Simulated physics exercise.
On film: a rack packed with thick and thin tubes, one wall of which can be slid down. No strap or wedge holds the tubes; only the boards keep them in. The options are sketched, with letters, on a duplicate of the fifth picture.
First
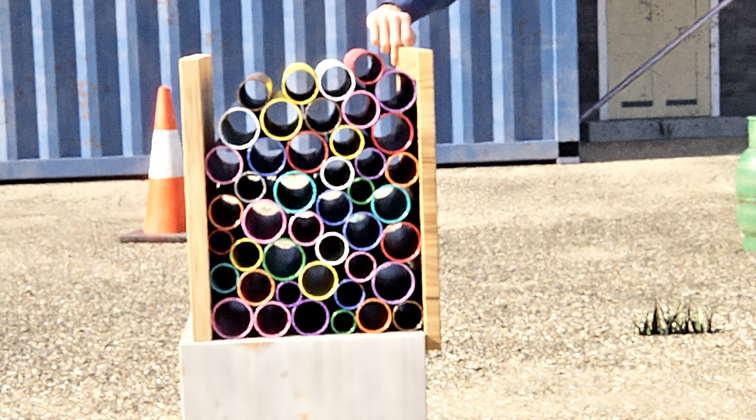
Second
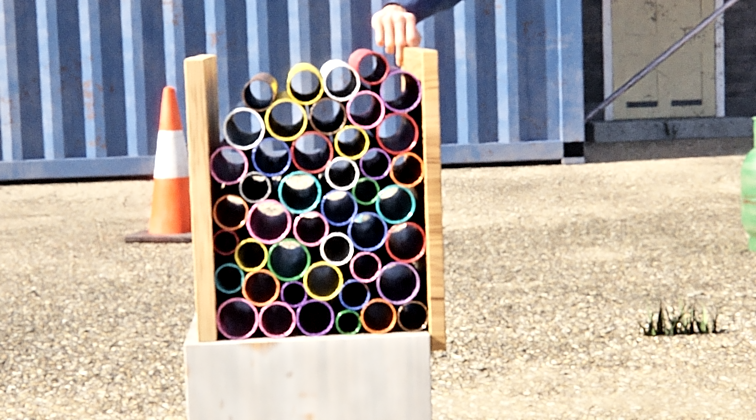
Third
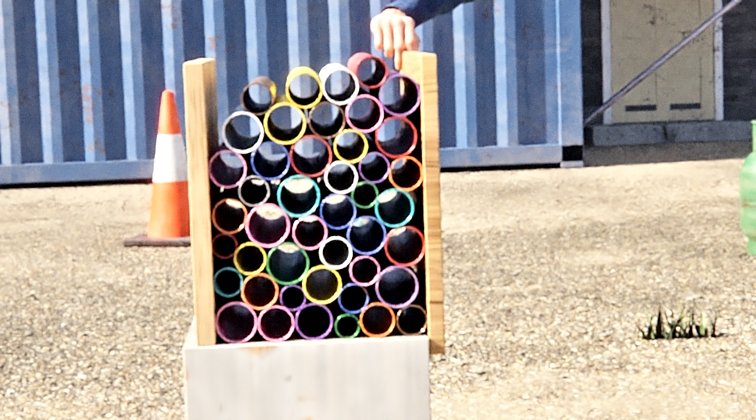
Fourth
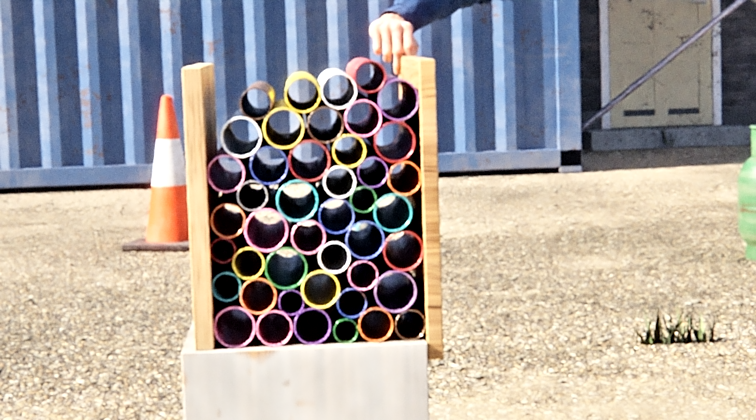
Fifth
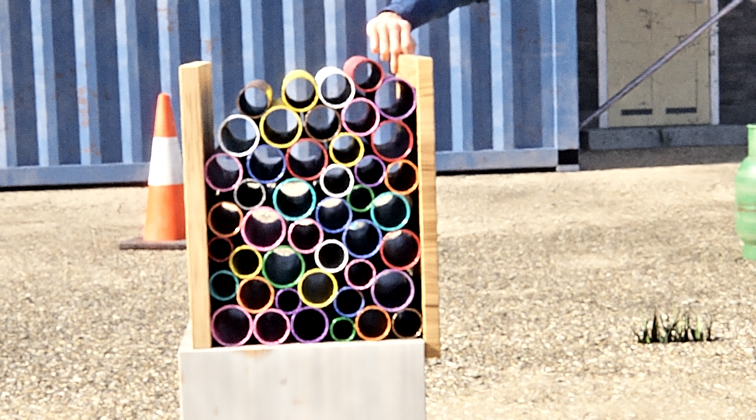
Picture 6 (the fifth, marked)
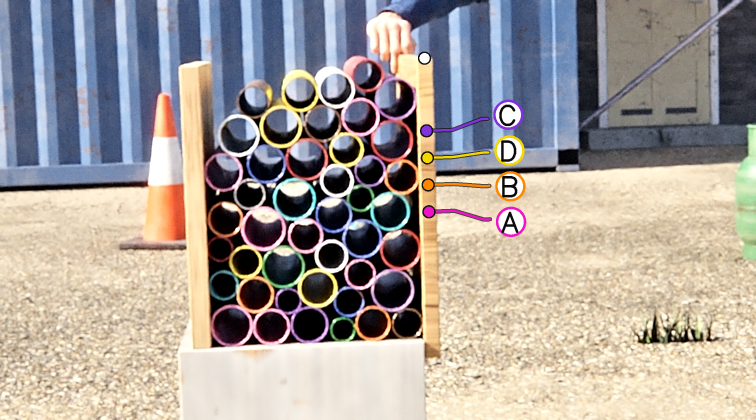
The tubes, thick and thin with coloured rims, stay packed between two upright wooden boards on a pale block, showing no shift among themselves. A hand keeps resting at the top of the right board throughout, while the whole view jogs slightly right, dips a little, then drifts back left.
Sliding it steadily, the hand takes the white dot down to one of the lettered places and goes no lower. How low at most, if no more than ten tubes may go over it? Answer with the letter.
Down to A.
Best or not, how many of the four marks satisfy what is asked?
Four of the four.
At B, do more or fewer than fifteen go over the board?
Fewer than fifteen.
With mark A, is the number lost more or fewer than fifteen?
It loses fewer than fifteen.
On the copy, A at (429, 212); B at (428, 185); C at (427, 131); D at (428, 158); the white dot at (425, 58).
On A. First, top of the board (418, 124).
Then, top of the board (420, 199).
Finally, top of the board (420, 212), about seven out over the board.
By contrast, B two out over the board; C two out over the board; D two out over the board.
